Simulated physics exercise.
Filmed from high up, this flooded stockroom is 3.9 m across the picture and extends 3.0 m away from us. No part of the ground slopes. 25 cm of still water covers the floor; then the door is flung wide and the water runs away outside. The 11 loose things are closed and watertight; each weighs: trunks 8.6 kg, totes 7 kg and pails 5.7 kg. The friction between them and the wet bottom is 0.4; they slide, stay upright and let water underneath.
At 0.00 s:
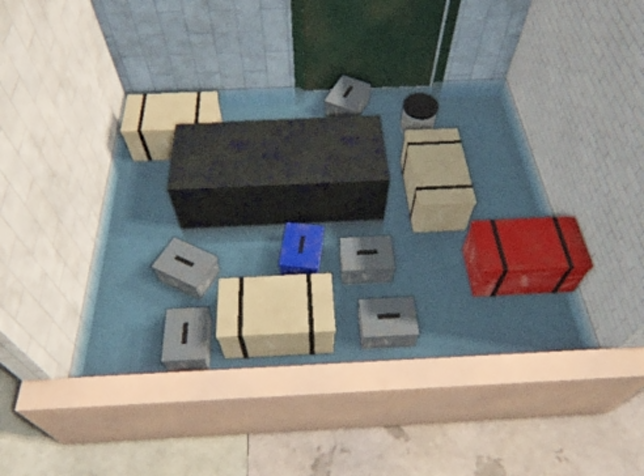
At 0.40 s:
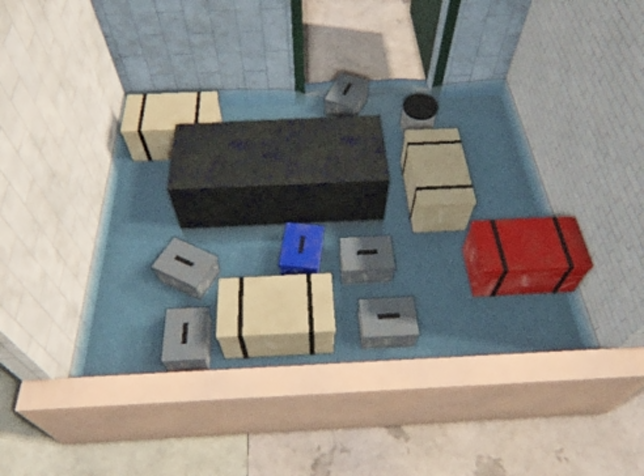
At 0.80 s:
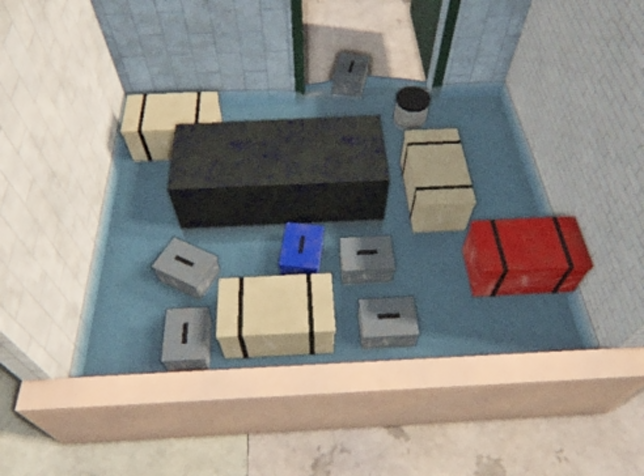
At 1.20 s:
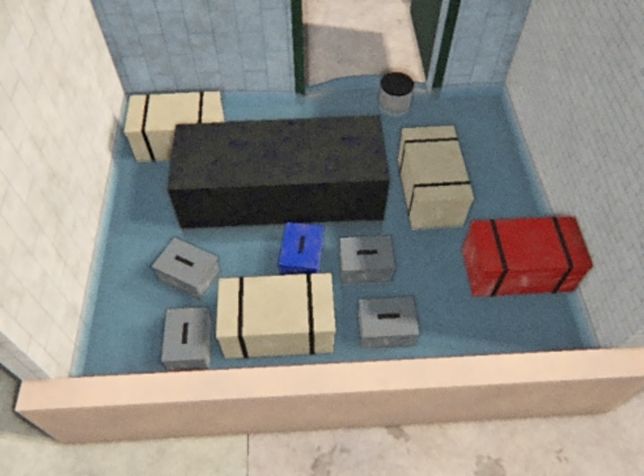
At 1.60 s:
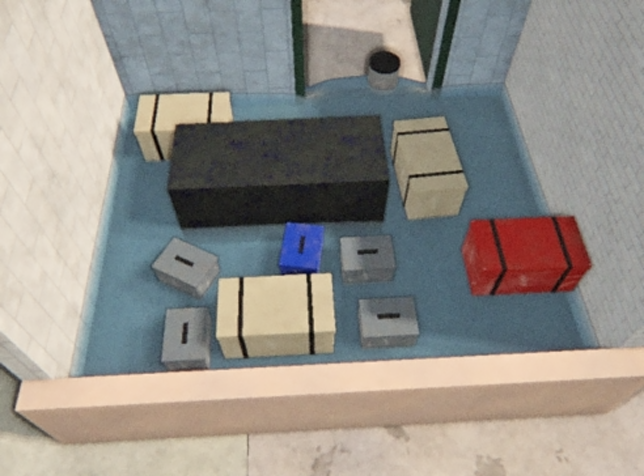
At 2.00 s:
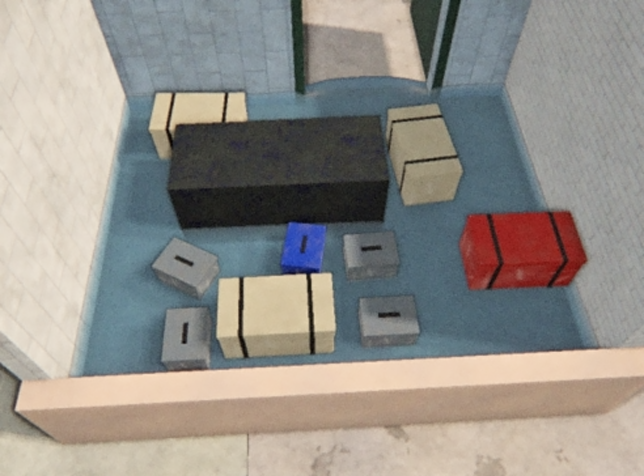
In a tiled room with a flooded blue floor, boxes, trunks and a long dark block sit still as the green door at the back opens. A gray box slides out through the doorway, then a dark-topped pail follows, while the cream trunks near the back drift slightly toward the opening and the red trunk barely shifts.
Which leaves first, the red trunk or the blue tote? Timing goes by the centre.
The red one.
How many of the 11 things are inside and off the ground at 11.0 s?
At that time, 5.
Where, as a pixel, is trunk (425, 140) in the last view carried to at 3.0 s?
Look for it near (413, 100).
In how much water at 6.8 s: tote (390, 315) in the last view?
I'd say some 15 cm.
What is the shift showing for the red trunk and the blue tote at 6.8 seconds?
By then roughly 120 cm and 60 cm, respectively.
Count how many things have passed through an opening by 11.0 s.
I count 6 by that time.
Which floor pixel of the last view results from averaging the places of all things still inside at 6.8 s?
Near (337, 231).
After 3.0 s the red trunk is near (523, 206), 0.4 m from its start, afloat; the blue tote is near (320, 241), 0.2 m from its start, afloat; 2 of 11 are out; 9 afloat.
After 6.8 s the red trunk is near (479, 130), 1.3 m from its start, afloat; the blue tote is near (386, 234), 0.7 m from its start, afloat; 3 of 11 are out; 8 afloat.
After 11.0 s the red trunk has gone out (at 10.3 s); the blue tote is near (432, 185), 1.3 m from its start, afloat; 6 of 11 are out; 5 afloat.
After 15.0 s the red trunk has gone out (at 10.3 s); the blue tote is near (381, 97), 2.0 m from its start, afloat; 6 of 11 are out; 4 afloat.
